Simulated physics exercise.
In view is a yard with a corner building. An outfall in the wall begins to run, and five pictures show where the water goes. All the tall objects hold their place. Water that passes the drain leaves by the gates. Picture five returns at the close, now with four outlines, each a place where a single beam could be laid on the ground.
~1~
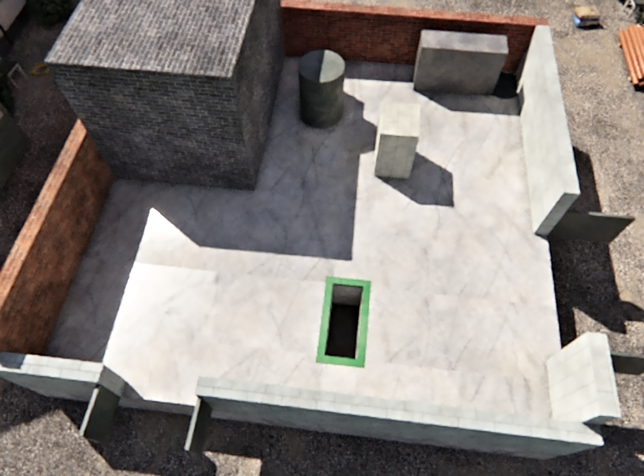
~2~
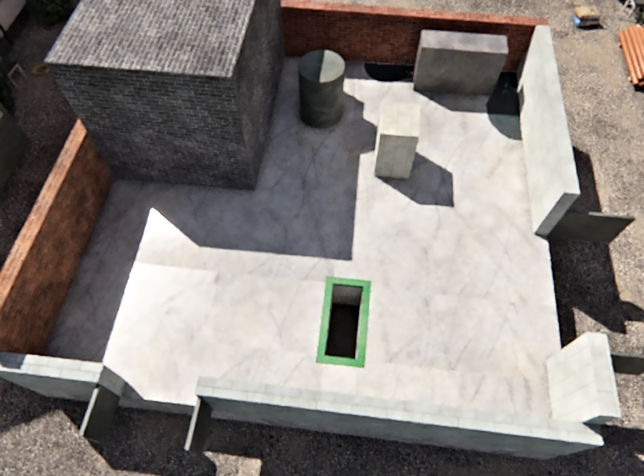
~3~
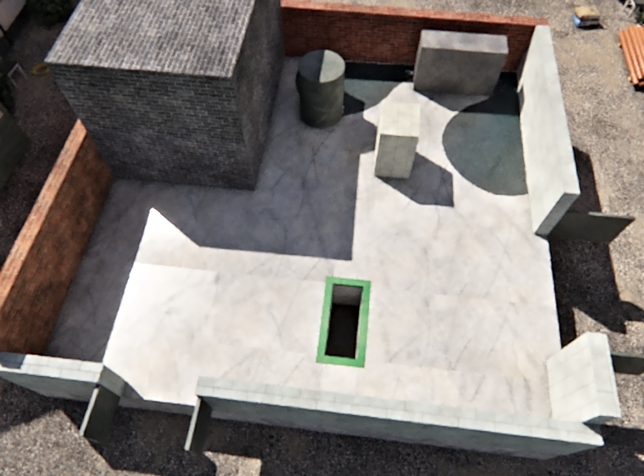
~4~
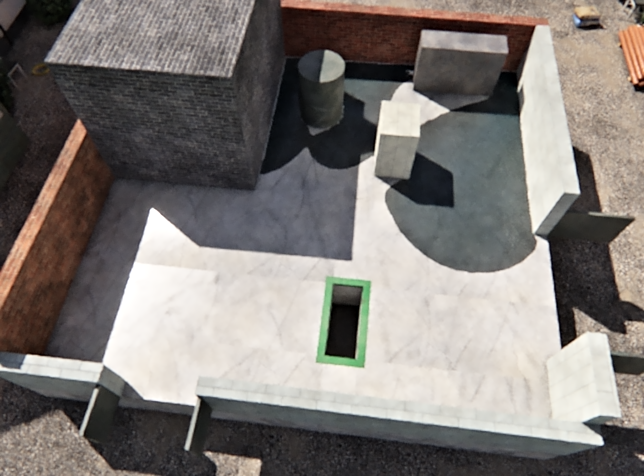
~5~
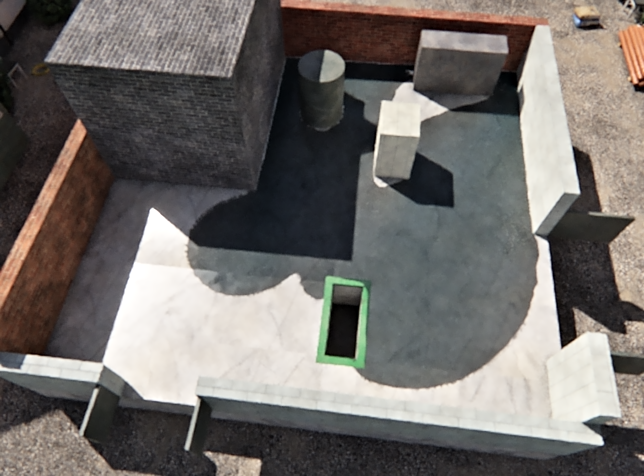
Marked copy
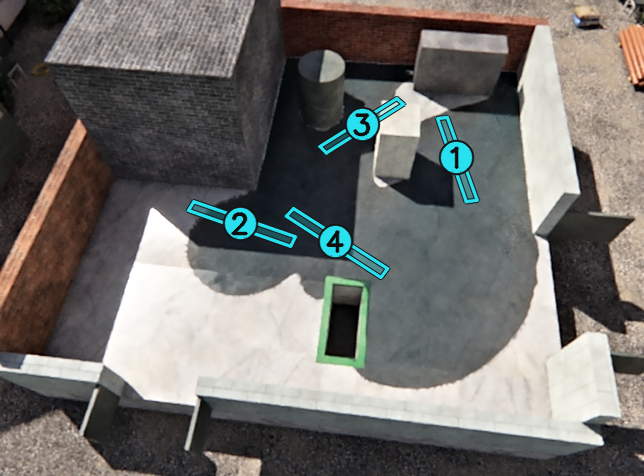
In a walled yard, dark water spreads from the back corner and reaches the green-edged drain.
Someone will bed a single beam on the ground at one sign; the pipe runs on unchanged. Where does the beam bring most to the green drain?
Position 2 does it best.
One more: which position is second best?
It is 3.
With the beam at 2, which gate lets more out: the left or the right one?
The left gate.
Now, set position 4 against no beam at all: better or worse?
Position 4 is worse.
On the marked copy, 1 from (442, 117) to (471, 200); 2 from (191, 206) to (293, 241); 3 from (323, 149) to (400, 101); 4 from (289, 212) to (384, 273).
For position 1, about 13 % of the stream runs into the green drain, about 85 % out by the gates.
For position 2, about 37 % of the stream runs into the green drain, about 61 % out by the gates.
For position 3, about 22 % of the stream runs into the green drain, about 75 % out by the gates.
For position 4, about 14 % of the stream runs into the green drain, about 83 % out by the gates.
